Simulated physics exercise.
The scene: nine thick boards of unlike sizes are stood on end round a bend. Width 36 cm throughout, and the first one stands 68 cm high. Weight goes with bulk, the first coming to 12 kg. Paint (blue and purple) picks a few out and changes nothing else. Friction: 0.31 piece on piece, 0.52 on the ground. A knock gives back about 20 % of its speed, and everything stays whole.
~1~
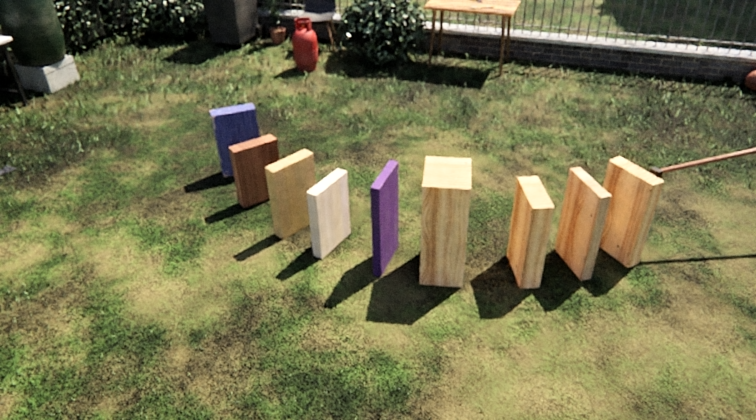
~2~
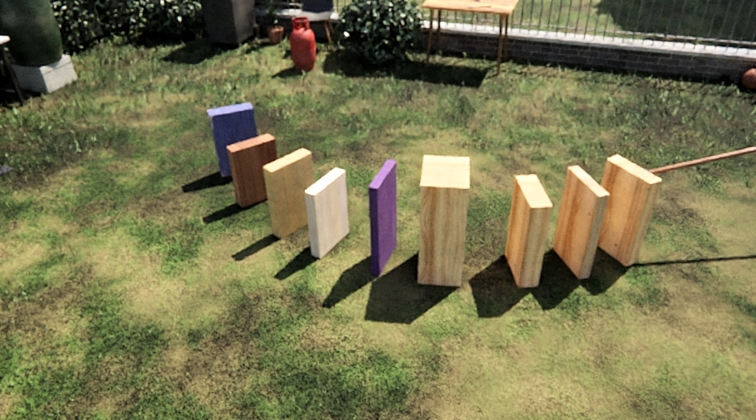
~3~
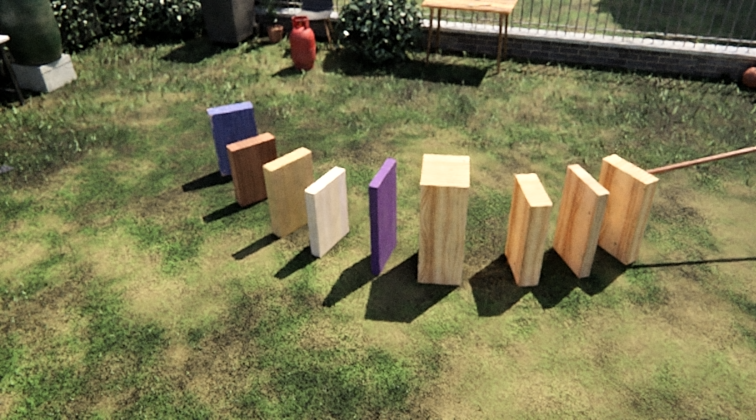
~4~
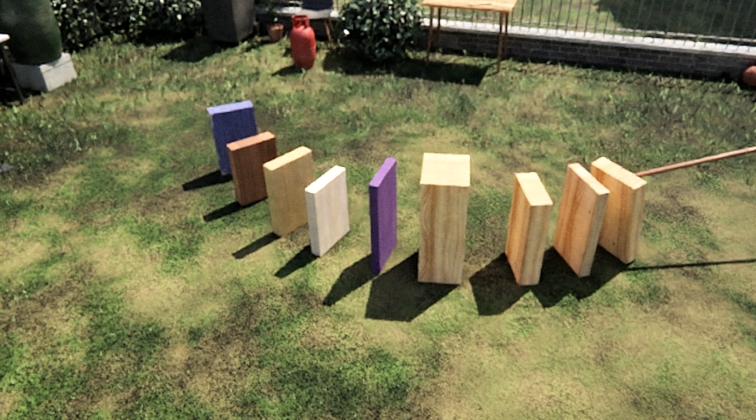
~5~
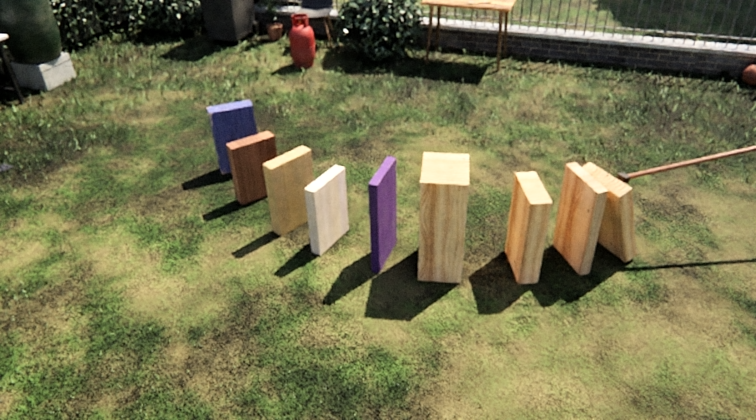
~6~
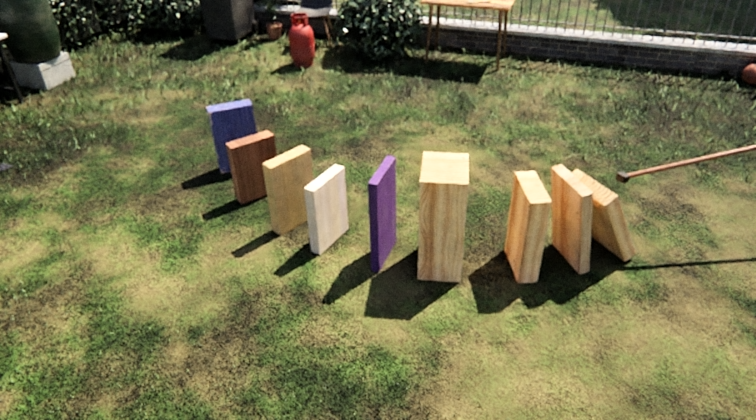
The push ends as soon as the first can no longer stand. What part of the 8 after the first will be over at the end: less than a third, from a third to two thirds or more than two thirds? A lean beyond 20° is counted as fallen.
Under a third of them.
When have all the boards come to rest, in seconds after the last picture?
Around 1.0 s.
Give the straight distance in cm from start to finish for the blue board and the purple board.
Moved: Blue 0, purple 0.
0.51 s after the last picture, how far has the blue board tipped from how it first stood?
About 0°.
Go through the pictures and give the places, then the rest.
In the first frame (places mark the middle of the side facing us), pole end (661, 175) 14 cm from the first board; blue board (239, 144); purple board (390, 220); the rest undisturbed.
The second frame shows pole end 54 mm from the first board; blue board (237, 143).
The third frame shows pole end pushing; blue board (237, 143).
The fourth frame shows pole end pushing; blue board (237, 142); the rest undisturbed.
The fifth frame shows pole end (628, 181) stopped; blue board (237, 141); the rest undisturbed.
The sixth frame shows pole end (627, 180) stopped; blue board (236, 140); purple board (387, 216); steepest lean 10°, the board at (566, 222); one has shifted.
Then, 0.07 s after the last picture, none of the 8 other boards over, 1 disturbed.
Then, 0.21 s after the last picture, 1 of the 8 other boards over.
Then, 0.35 s after the last picture, 2 of the 8 other boards over.
At rest, 2 of the 8 other boards over; blue board unmoved; purple board unmoved. That is 25 per cent. Six left standing. As the last picture would show them, middles, blue board near (235, 137), purple board near (383, 215).
